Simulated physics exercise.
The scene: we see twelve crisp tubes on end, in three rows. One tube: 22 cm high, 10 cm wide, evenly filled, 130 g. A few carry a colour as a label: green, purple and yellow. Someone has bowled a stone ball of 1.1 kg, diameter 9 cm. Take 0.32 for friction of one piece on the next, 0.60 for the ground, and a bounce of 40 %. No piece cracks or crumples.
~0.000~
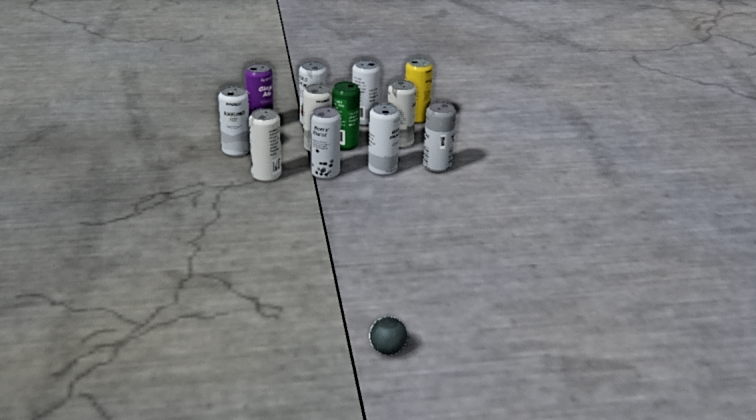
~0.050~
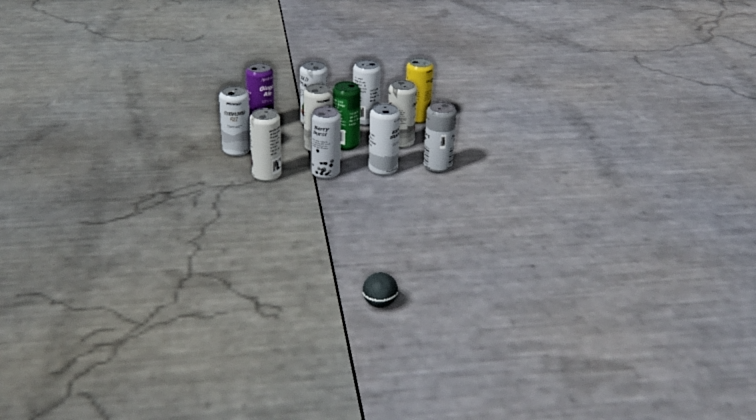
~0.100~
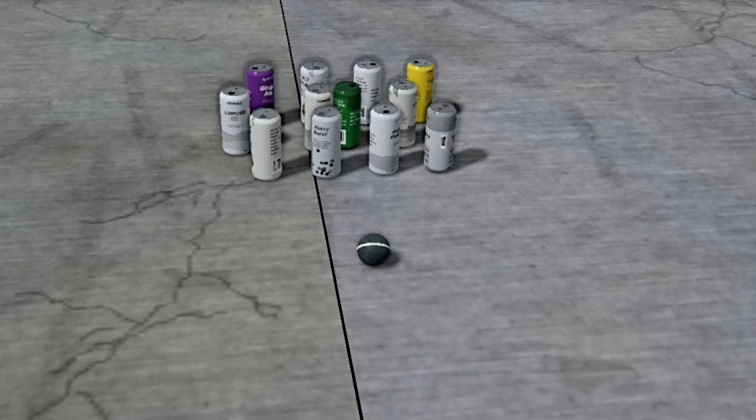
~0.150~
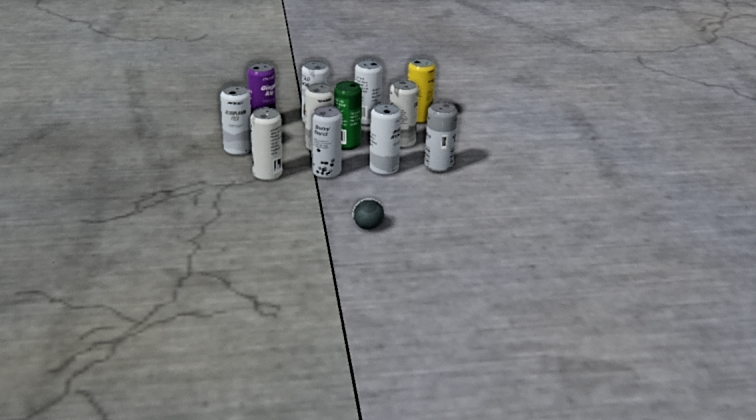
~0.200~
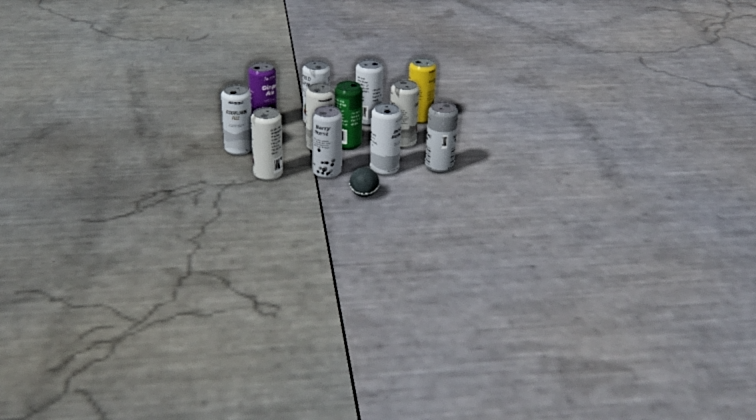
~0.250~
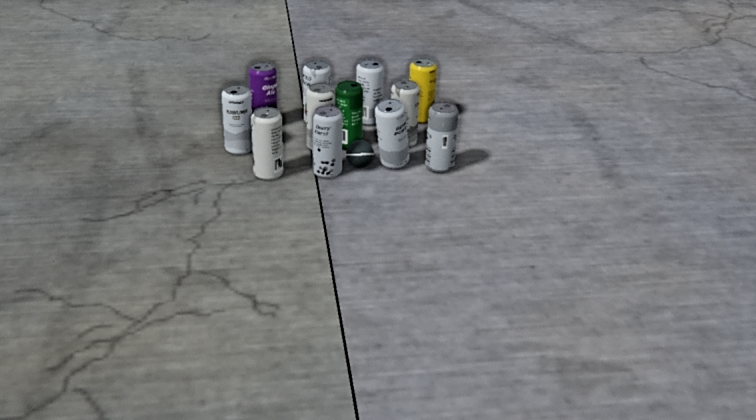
A dark ball rolls across the grey floor into a group of standing cans, nudging one.
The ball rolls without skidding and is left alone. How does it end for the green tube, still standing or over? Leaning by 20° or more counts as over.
In the end the green tube goes over.
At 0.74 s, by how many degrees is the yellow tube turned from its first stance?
About 0°.
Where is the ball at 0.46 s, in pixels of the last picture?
Near (345, 78).
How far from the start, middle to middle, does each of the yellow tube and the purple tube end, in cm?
Moved: Yellow 0, purple 0.
After 0.34 s, ball still moving; 1 of the 12 tubes over; green tube 16° from how it stood.
After 0.46 s, ball still moving; 3 of the 12 tubes over; green tube 55° from how it stood.
After 0.74 s, ball still moving; 4 of the 12 tubes over; green tube lying flat.
In the end (1.4 s), ball rolling away; 4 of the 12 tubes over; green tube lying flat; yellow tube unmoved; purple tube unmoved. From the last view, middles, yellow tube near (422, 91).
